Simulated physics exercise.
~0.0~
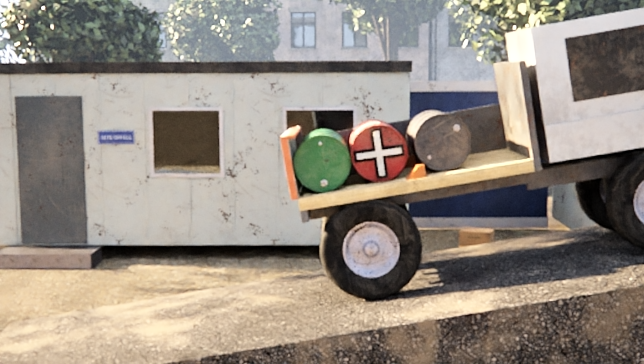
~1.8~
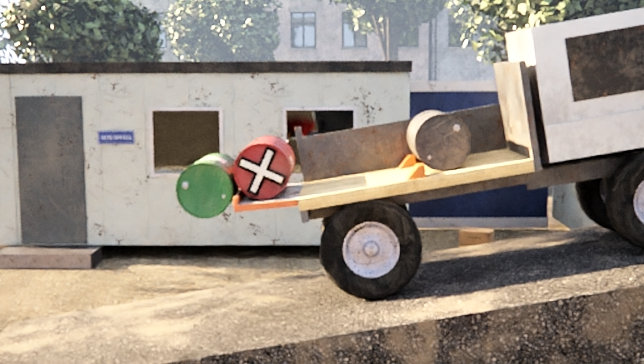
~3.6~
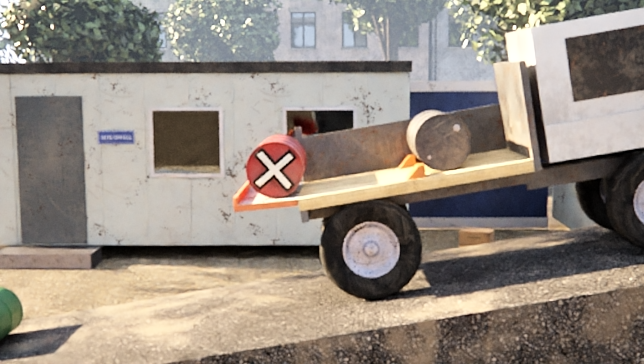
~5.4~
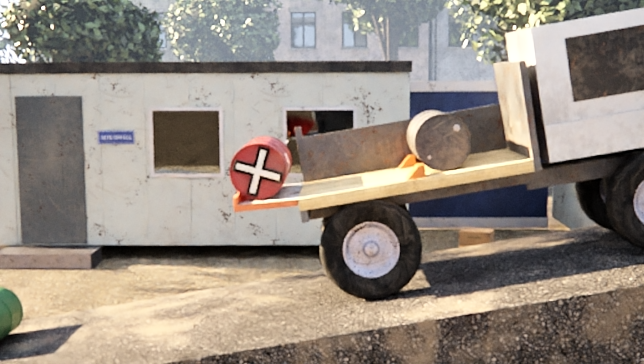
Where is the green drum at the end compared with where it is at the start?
At the start the green drum sits on the truck bed beside the raised tailgate, to the left of the red drum. By the end it is on the ground at the far left edge of the view, well away from the truck.
